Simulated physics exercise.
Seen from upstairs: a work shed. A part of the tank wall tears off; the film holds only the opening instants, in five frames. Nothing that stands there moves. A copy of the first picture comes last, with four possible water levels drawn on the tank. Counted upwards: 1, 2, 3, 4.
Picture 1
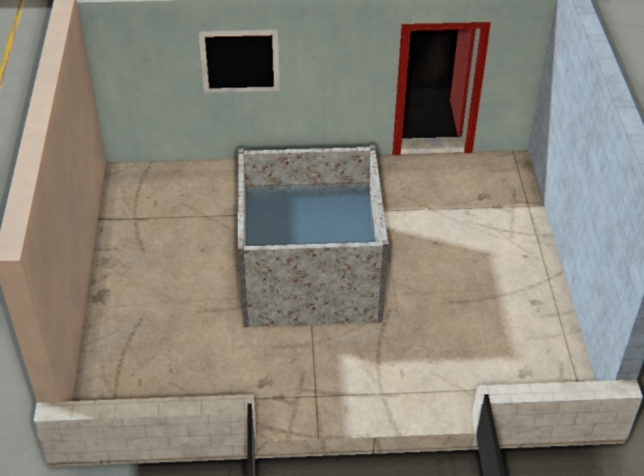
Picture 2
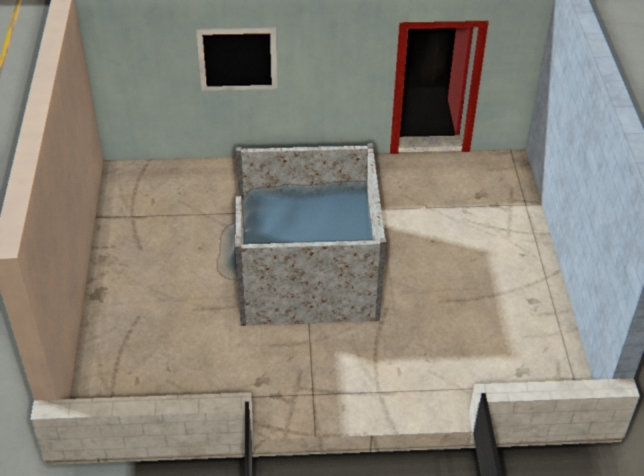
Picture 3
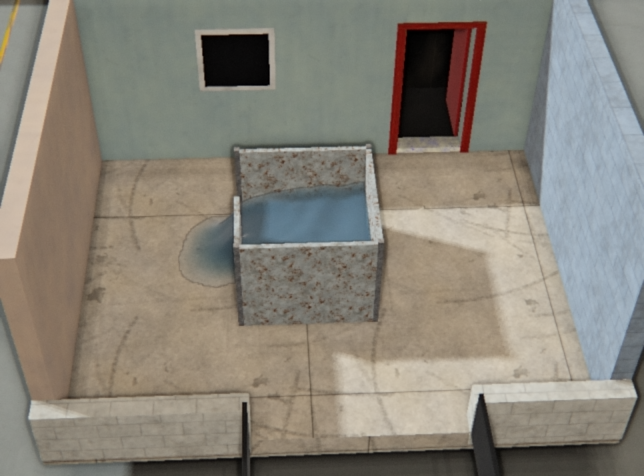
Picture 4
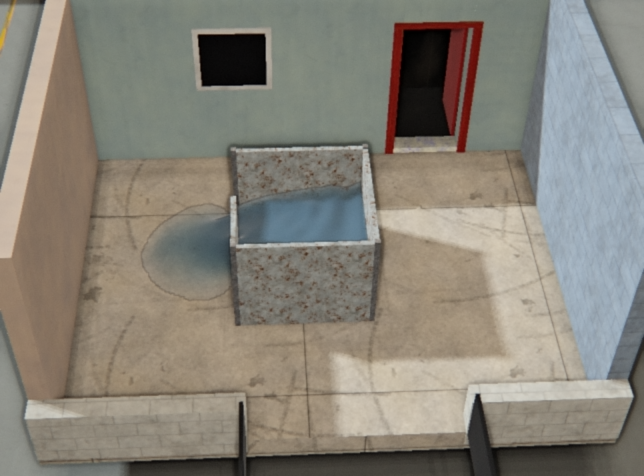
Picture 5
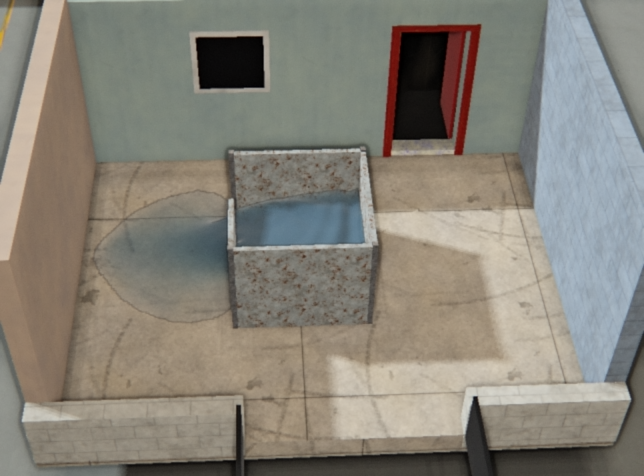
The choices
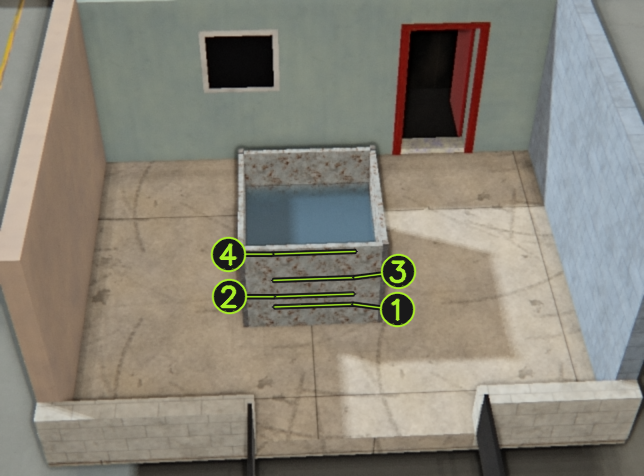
Water in a speckled stone tank sat level at first, then poured out through the tank's left side and spread across the shed's concrete floor in a widening, rounded puddle toward the pinkish wall.
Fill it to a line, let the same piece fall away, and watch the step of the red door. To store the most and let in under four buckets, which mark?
Choose 3.
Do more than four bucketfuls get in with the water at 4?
Yes, it does.
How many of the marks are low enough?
Three of them.
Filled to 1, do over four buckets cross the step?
No.
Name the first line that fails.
Here it is line 4.
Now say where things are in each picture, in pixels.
Water in the tank at rest, its middle at (310, 228); foot of the red doorway at (432, 153); open gate at (366, 387).
Water covers 1 % of the ground, its front hidden from here.
Water covers 3 % of the ground and shows as far out as (193, 276).
Water covers 6 % of the ground and shows as far out as (147, 256).
Water covers 12 % of the ground and shows as far out as (104, 246).
On the marked copy, 1 at (313, 305); 2 at (313, 295); 3 at (313, 278); 4 at (313, 252); from the bottom up 1, 2, 3, 4.
For line 1, nothing gets over.
For line 2, nothing gets over.
For line 3, a bucket or two gets in.
For line 4, about 13 bucketfuls get in.
